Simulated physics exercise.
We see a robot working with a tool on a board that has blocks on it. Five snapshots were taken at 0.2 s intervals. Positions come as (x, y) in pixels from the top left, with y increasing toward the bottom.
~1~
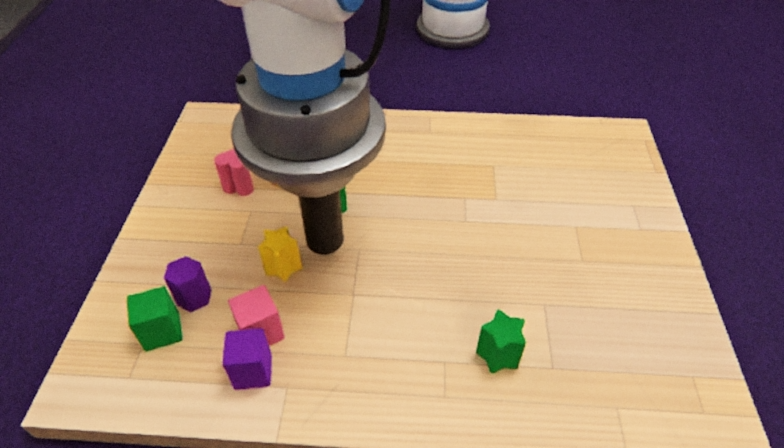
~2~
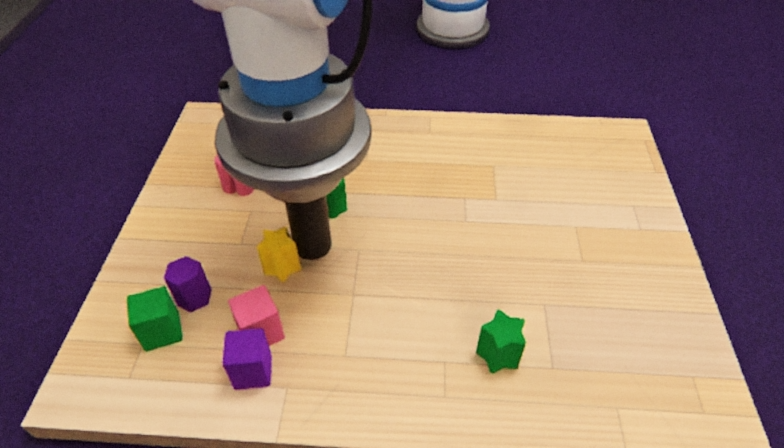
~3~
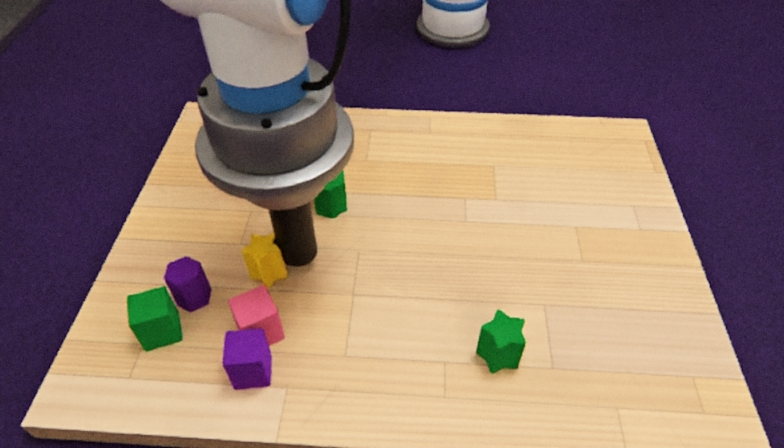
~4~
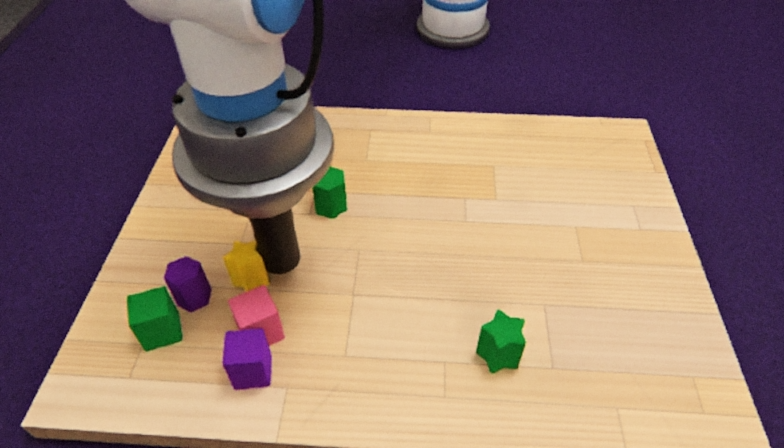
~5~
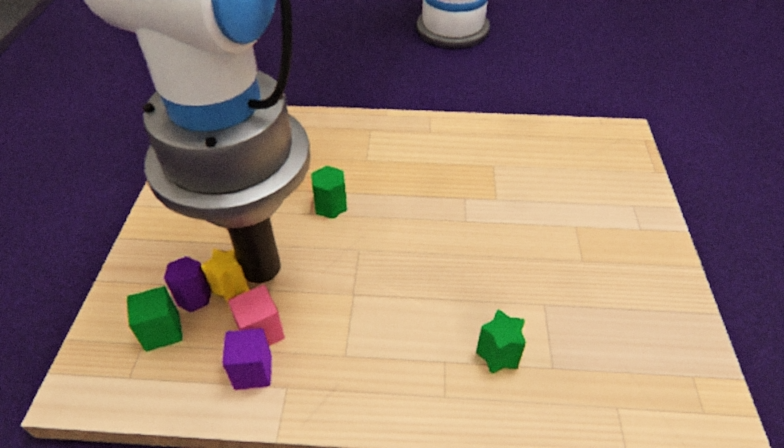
A robot arm with a dark cylindrical tool moves left and slightly toward the viewer across a wooden board, pushing a yellow star block closer to a purple hexagon, while the other coloured blocks stay in place.
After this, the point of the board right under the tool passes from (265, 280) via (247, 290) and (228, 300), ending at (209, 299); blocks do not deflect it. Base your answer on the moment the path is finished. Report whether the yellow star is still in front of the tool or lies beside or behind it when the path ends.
The block sits ahead of the tool.
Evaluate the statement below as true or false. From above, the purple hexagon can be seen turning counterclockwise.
My answer: False.
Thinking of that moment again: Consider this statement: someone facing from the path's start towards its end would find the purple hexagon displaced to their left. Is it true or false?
This is false.
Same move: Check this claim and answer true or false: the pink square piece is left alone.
True
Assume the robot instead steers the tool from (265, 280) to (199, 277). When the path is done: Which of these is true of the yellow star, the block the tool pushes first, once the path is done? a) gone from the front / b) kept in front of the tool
The correct letter is b.
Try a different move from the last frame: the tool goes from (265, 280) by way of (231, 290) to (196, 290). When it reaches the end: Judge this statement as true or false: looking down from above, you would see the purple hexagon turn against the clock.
False
The first path, step by step. Halfway along, tool (233, 284); green square piece (140, 308), turned 20° anticlockwise; purple hexagon (158, 271), turned 15° clockwise; yellow star (191, 276).
At the end, tool (203, 286); green square piece (136, 309), turned 35° anticlockwise; purple hexagon (132, 271), turned 40° clockwise; yellow star (160, 280); pink square piece unmoved.
